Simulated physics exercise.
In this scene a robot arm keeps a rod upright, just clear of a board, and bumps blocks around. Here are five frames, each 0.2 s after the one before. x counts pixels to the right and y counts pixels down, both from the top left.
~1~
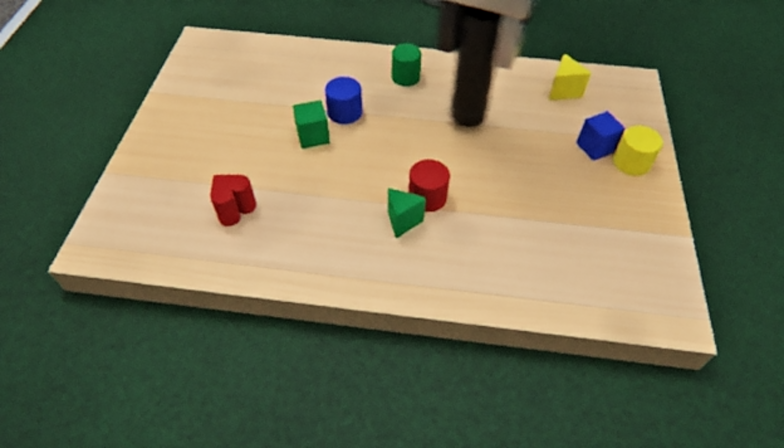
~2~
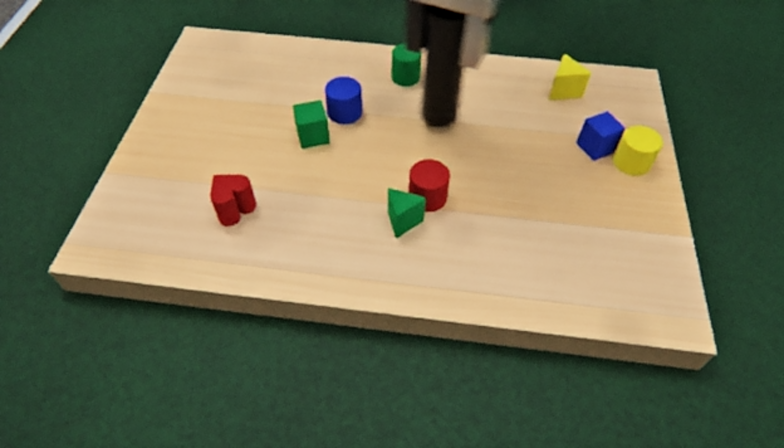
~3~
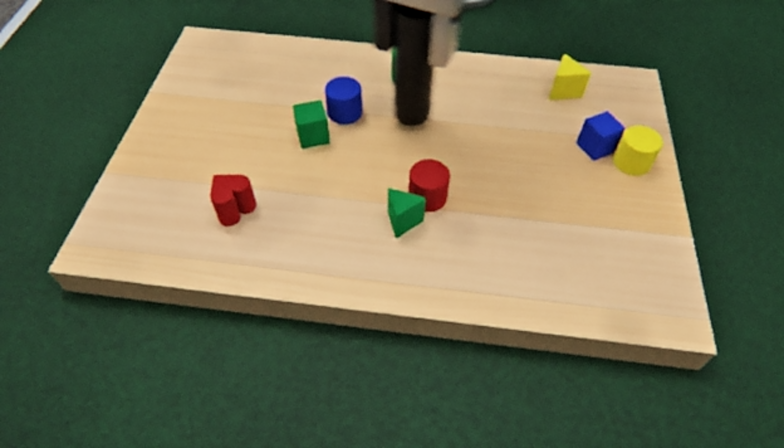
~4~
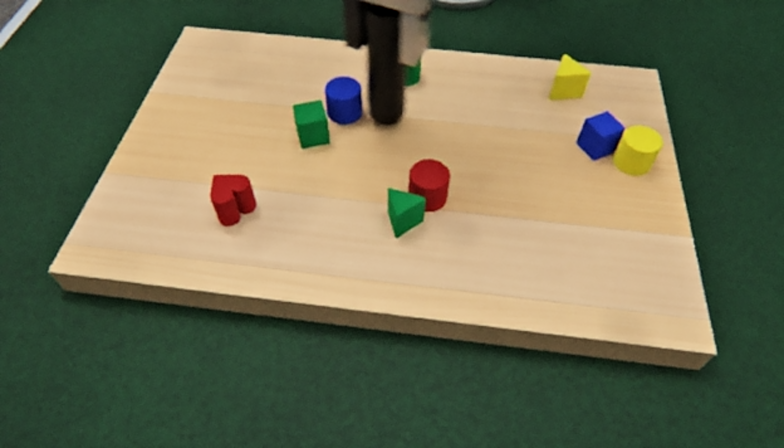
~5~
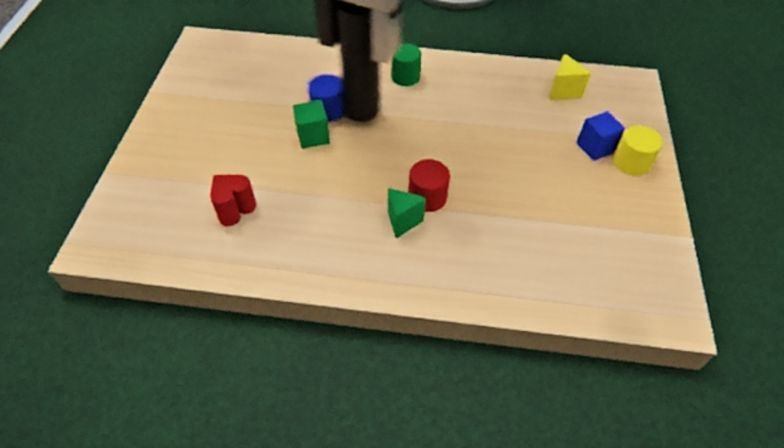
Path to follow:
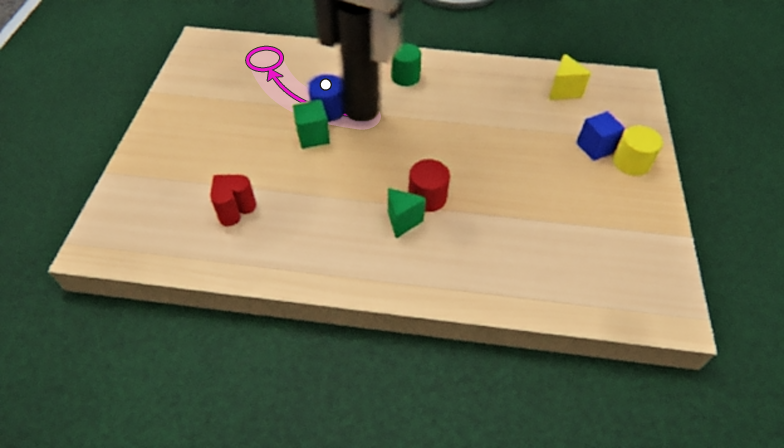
At the start, a dark rod stands among colored blocks scattered over a wooden board, right of the blue and green blocks near the back. The rod slides steadily left, passing in front of the green cylinder, while the blocks stay still. It then nudges the blue cylinder slightly left, behind the green cube.
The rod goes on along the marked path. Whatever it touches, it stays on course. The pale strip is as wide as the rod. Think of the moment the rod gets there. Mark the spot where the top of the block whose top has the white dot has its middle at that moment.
About (234, 61).
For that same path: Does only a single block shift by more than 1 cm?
Short answer: Yes.
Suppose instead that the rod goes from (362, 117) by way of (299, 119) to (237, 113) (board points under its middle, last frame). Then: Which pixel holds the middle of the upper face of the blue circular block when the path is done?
For the centre of its top, I'd go with (261, 66).
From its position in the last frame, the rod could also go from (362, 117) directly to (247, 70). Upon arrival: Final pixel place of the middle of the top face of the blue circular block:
At (237, 73).
Path on the board, from (362, 117) by way of (316, 107) and (281, 86) to (265, 59); the dot is on the blue circular block.
What follows on the original path. One third of the way, rod (314, 99); blue circular block (277, 74).
Two thirds of the way, rod (279, 78); blue circular block (239, 63).
At the end, rod (263, 52); green square block in place; blue circular block (234, 61).
